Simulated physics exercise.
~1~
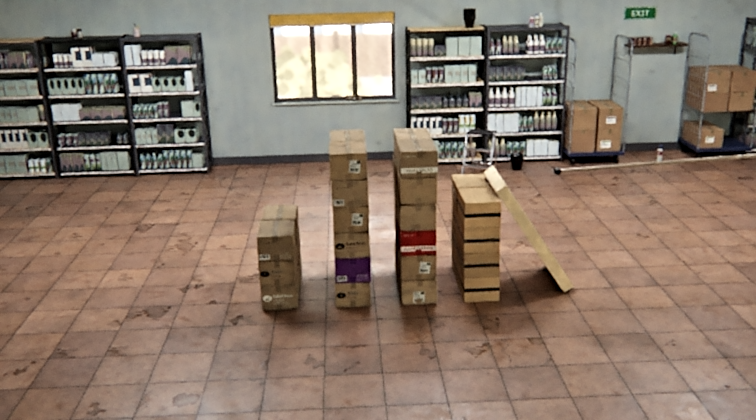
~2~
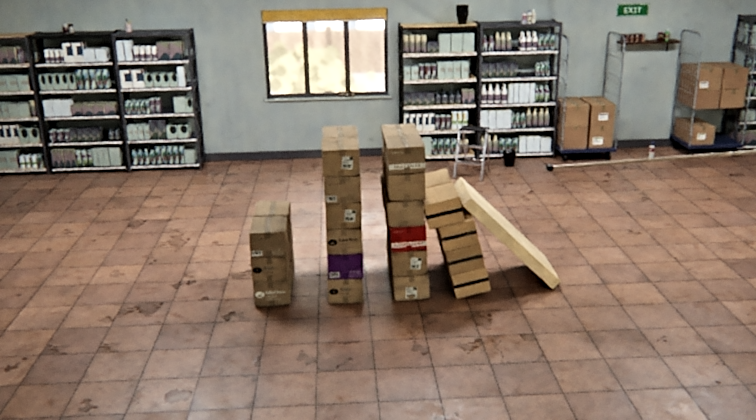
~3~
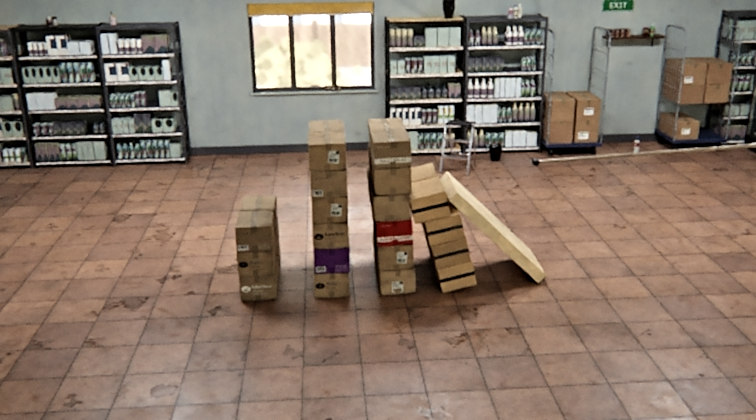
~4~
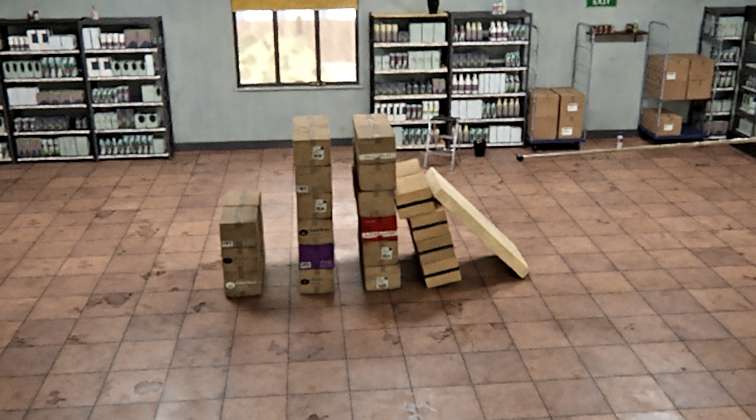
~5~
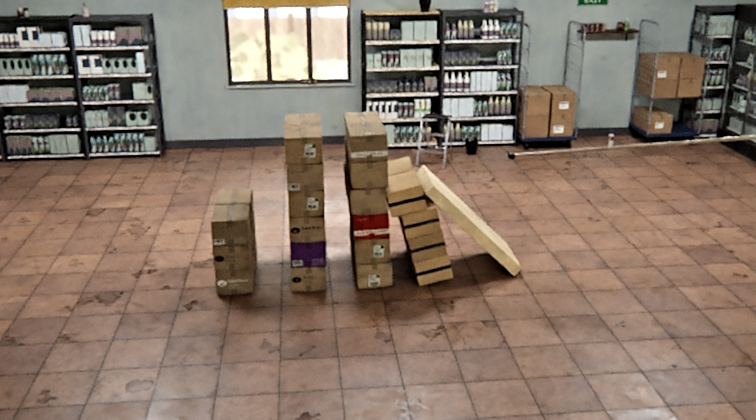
Board tipping left against stacked taped cartons, pushing the nearest pile into a lean against its neighbour, with every pile staying up.
